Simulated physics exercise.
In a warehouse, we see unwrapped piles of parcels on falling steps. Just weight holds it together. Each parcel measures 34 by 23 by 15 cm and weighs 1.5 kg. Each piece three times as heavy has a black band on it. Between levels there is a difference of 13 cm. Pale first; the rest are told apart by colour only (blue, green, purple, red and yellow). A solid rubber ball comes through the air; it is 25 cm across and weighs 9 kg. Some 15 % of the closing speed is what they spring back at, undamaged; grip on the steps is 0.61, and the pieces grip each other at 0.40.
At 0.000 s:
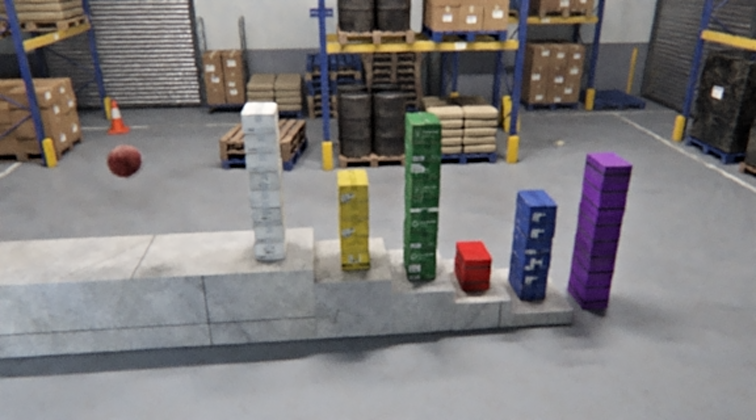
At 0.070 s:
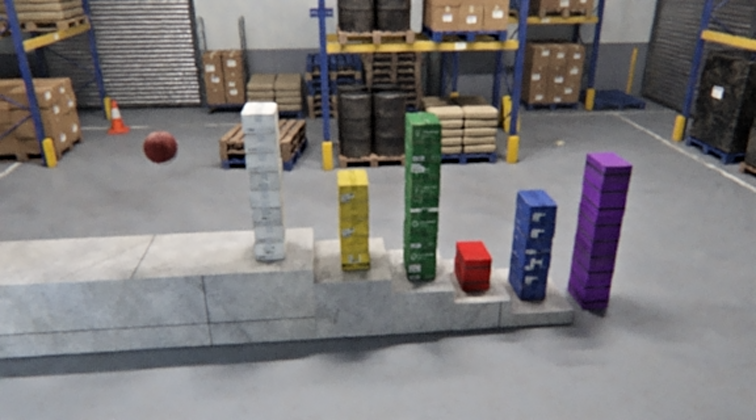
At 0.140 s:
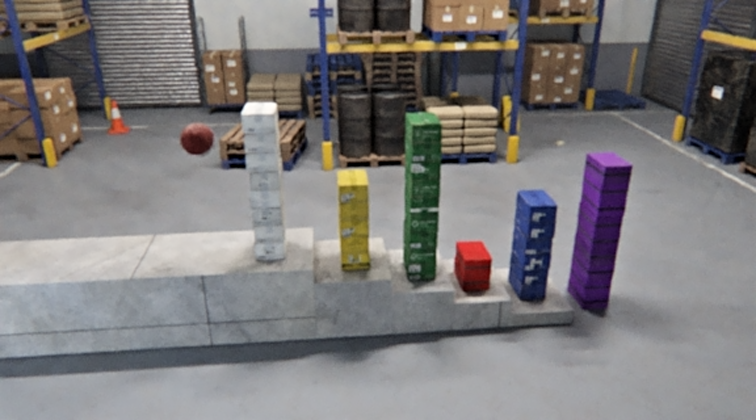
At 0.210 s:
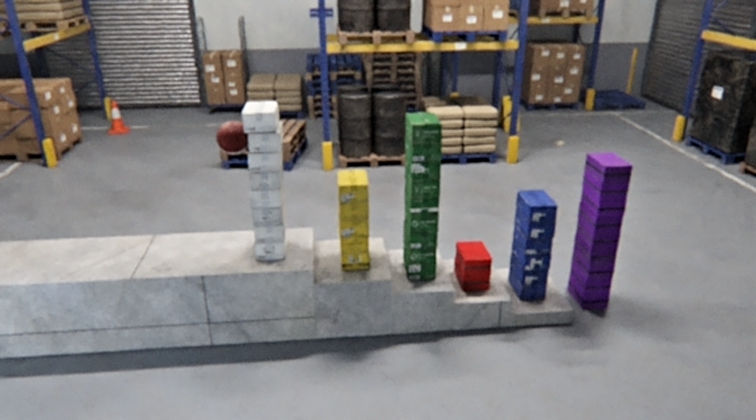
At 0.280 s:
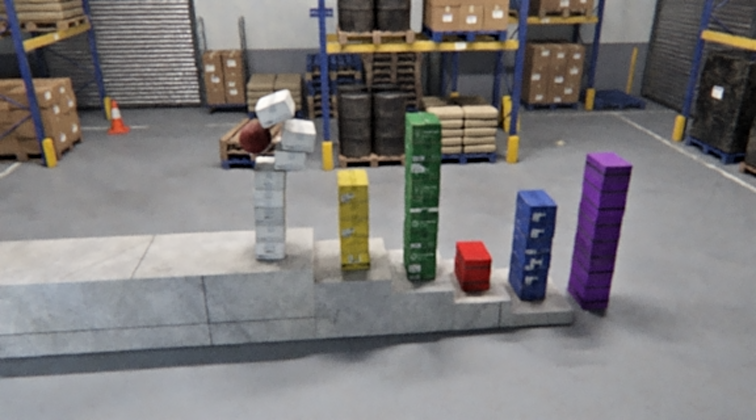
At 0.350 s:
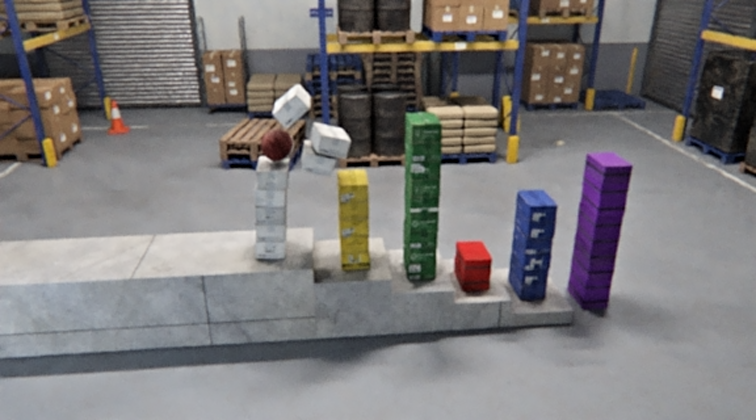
In the video, a dark red ball flies rightward through a warehouse toward stacks of coloured boxes on descending concrete steps, strikes the upper part of the white stack, and knocks its top boxes rightward while the other stacks stay still.
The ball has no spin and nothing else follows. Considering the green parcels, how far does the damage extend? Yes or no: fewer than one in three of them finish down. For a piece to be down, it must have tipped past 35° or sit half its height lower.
No.
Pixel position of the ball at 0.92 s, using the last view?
(393, 169), roughly.
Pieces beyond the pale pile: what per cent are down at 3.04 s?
By then 70 %.
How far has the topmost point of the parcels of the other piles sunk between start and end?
Something like 46 cm, give or take.
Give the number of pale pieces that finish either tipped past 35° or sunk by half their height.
5 of the pale pieces.
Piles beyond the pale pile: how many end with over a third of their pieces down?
I make it 3 of the piles.
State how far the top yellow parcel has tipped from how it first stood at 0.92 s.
Near 0 degrees from where it started.
Around 0.92 s, 5 of the pale pile down; none of the 9 green parcels down (0 of 31 in all colours); top green parcel tipped 7°; top yellow parcel displaced 6 cm.
Around 1.74 s, 5 of the pale pile down; 8 of the 9 green parcels down (8 of 31 in all colours); top green parcel tipped 16°, 44 cm lower; top blue parcel tipped 16°.
Around 3.04 s, 5 of the pale pile down; 8 of the 9 green parcels down (22 of 31 in all colours); top green parcel tipped 42°, 1.02 m lower; top purple parcel tipped 70°, 88 cm lower.
Finally (4.4 s), 5 of the pale pile down; 8 of the 9 green parcels down (22 of 31 in all colours); top green parcel tipped 52°, 1.36 m lower; top purple parcel upside down. That is 89 per cent. Seen by the last camera, middles, top green parcel near (716, 265).
